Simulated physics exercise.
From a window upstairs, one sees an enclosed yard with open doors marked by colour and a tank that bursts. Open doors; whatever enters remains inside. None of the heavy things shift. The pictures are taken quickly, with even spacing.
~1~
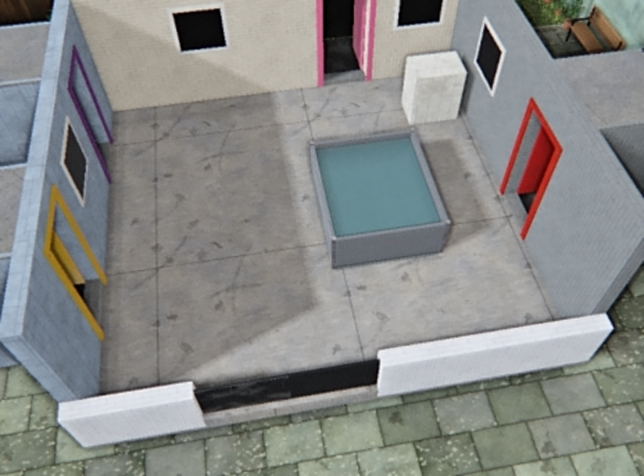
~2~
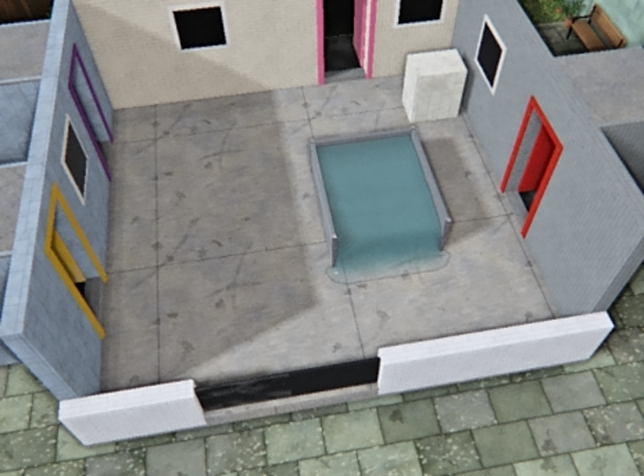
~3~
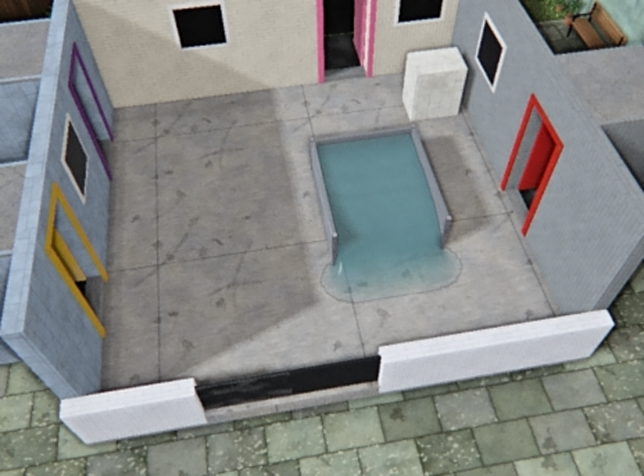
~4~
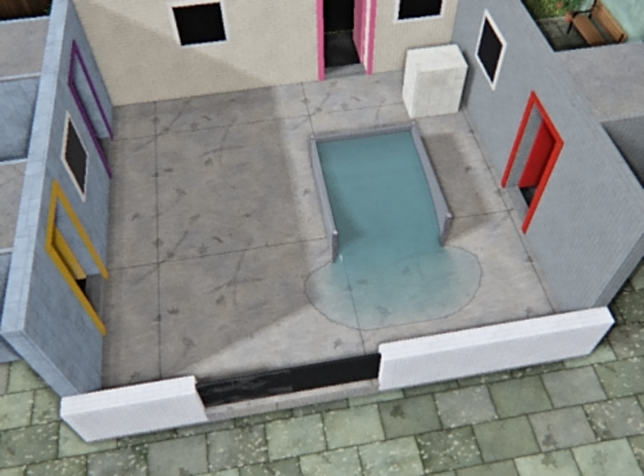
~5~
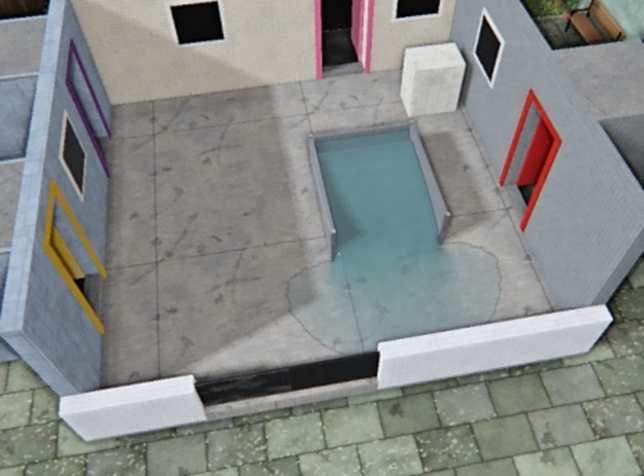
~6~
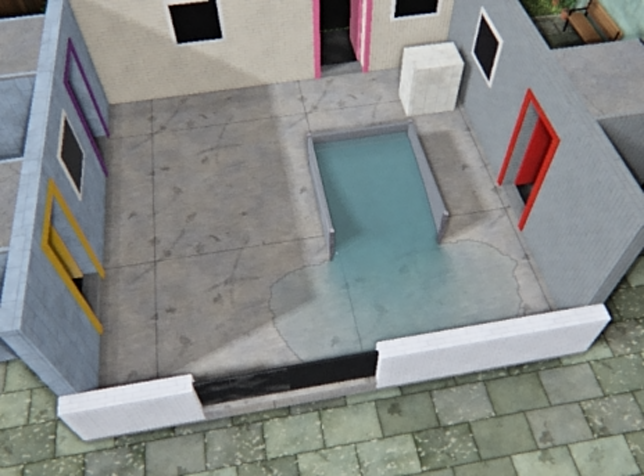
Water sits still in a gray tank in a courtyard with coloured doorways, then pours out where the tank's near side is now open. It spreads across the paving as a rounded puddle, widening left and right until its near edge is hidden behind the low white wall.
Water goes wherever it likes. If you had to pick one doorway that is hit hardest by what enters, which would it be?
The red doorway takes the most.
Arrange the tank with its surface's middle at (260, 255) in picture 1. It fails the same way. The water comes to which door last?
I'd go with the pink-painted one.
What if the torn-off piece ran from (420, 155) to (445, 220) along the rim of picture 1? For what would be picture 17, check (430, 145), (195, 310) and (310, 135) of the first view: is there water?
The first spot is soaked through, the second is left untouched and the third is left untouched.
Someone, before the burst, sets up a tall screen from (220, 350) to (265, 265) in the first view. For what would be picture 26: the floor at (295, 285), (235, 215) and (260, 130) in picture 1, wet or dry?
Submerged, untouched, untouched.
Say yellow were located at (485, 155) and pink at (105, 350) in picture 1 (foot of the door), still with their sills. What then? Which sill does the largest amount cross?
Looks like it's the pink one.
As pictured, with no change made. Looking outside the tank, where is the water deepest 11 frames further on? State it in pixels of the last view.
Somewhere around (563, 333).
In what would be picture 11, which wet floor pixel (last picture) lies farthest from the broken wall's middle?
Pixel estimate: (215, 393).
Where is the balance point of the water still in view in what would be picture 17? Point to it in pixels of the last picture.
Near (388, 284) in the last view.
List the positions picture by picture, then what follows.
Still water in the tank at (376, 184), in the first picture.
The front is at (330, 270), out from the gap at (389, 246), in the second picture.
The front is at (326, 282), out from the gap at (389, 247), in the third picture.
The front is at (329, 313), out from the gap at (389, 245), in the fourth picture.
Water pours out at (387, 244) and has run to a hidden place, in the fifth picture.
The front is at a hidden place, out from the gap at (386, 244), in the sixth picture.
A moment on, water covers 20 % of the floor; red door not reached, yellow door not reached, pink door not reached, purple door not reached.
Next, water covers 25 % of the floor; red door not reached, yellow door not reached, pink door not reached, purple door not reached.
Then, water covers 50 % of the floor; red door a trickle in, yellow door wet at the sill, nothing in, pink door not reached, purple door not reached.
Later, water covers 85 % of the floor; red door some in, yellow door wet at the sill, nothing in, pink door wet at the sill, nothing in, purple door wet at the sill, nothing in.
In the end, water covers 100 % of the floor; red door some in, yellow door wet at the sill, nothing in, pink door wet at the sill, nothing in, purple door wet at the sill, nothing in; the red door has let in the most.
